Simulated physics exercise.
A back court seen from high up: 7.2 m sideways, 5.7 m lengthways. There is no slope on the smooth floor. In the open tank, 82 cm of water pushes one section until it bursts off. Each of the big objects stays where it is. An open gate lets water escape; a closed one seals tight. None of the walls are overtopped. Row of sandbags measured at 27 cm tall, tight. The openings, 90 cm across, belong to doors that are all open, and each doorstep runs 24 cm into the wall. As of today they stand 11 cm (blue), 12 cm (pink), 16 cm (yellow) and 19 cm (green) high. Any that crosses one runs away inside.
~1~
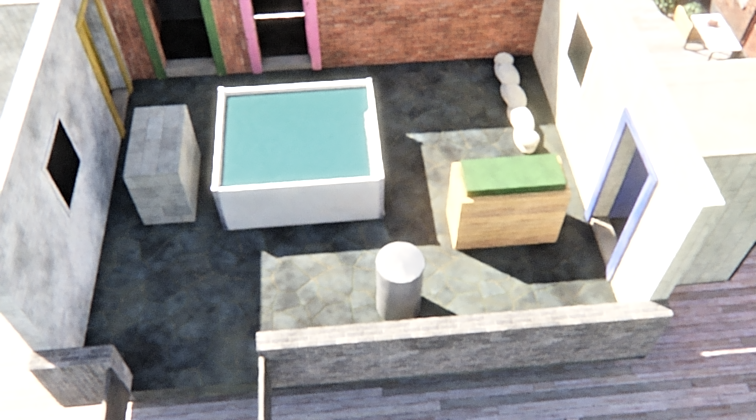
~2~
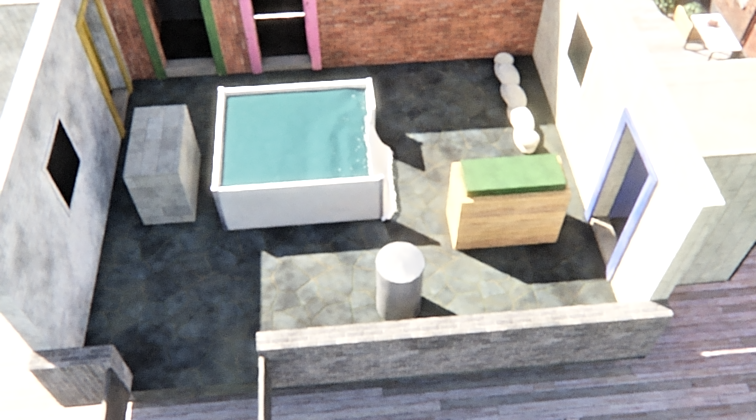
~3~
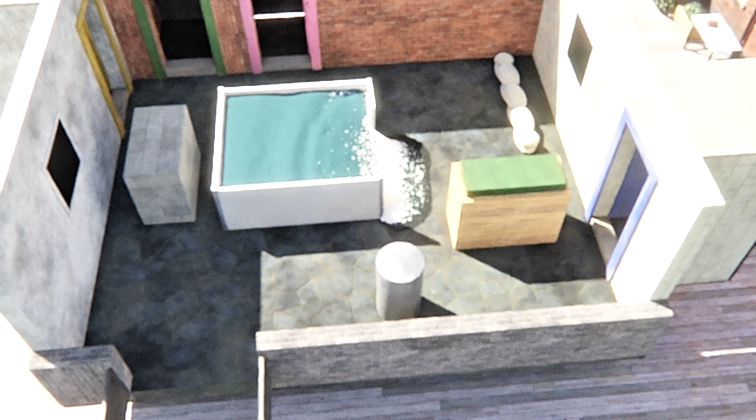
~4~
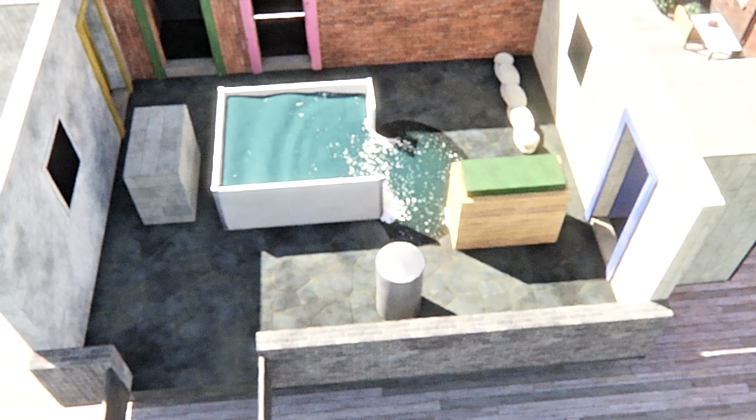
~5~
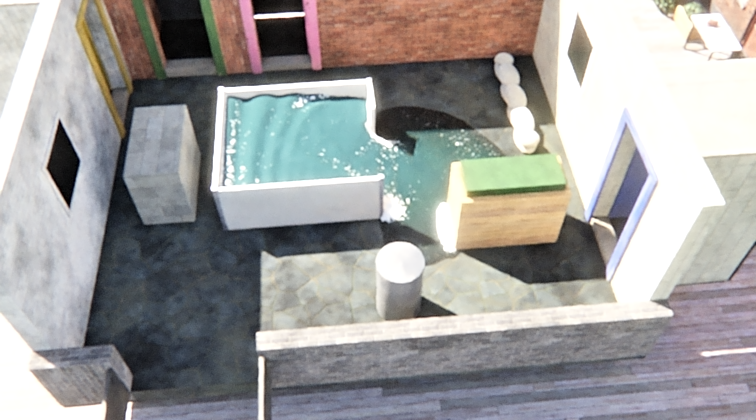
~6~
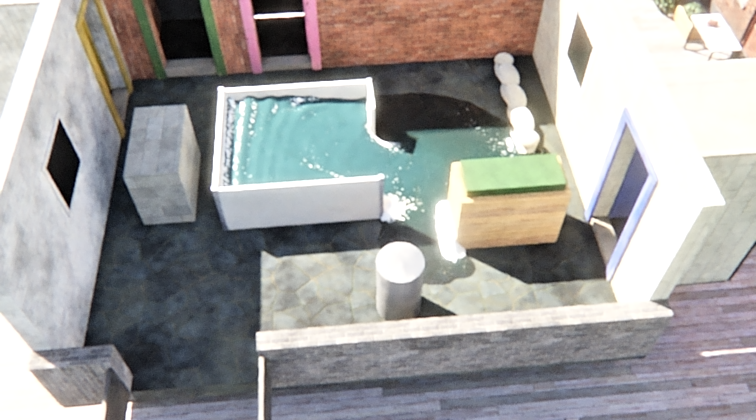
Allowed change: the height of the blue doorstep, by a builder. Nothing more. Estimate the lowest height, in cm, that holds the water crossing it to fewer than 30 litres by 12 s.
My estimate is 11 cm.
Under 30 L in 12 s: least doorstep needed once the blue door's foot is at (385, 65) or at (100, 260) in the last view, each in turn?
Minimums: About 7.0 cm and 11.5 cm.
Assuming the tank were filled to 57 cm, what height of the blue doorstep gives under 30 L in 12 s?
Roughly 7.0 centimetres would do it.
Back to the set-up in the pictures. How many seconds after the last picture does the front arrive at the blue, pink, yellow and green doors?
Blue: 0.5 s; pink: 2.6 s; yellow: 4.5 s; green: 3.6 s.
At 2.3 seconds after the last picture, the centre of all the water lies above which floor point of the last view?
It lies near (420, 178) in the last picture.
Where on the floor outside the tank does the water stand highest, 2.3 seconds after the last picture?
At about pixel (525, 59).
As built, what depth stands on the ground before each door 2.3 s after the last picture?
In cm: Blue 13, pink 0, yellow 0, green 0.
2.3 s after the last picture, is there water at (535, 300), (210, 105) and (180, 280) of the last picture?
Status: Submerged / clear / clear.
Then, 0.7 s after the last picture water covers 30 % of the floor, deepest (58 cm) near (568, 188); 7 cm at the blue door, 0 litres in over its 11 cm doorstep.
Then, 2.3 s after the last picture water covers 50 % of the floor, deepest (50 cm) near (525, 59); 13 cm at the blue door, 4 litres in over its 11 cm doorstep.
Then, 11.3 s after the last picture water covers 95 % of the floor, deepest (16 cm) near (132, 84); 8 cm at the blue door, 29 litres in over its 11 cm doorstep.
At the blue door as built, the water peaked near 17 cm, 5.1 s after the last picture.
Run again over the same 12 s with other heights there, 58 litres in over 9 cm, 20 litres over 12 cm. The limit of 30 litres is kept from about 11 cm up.
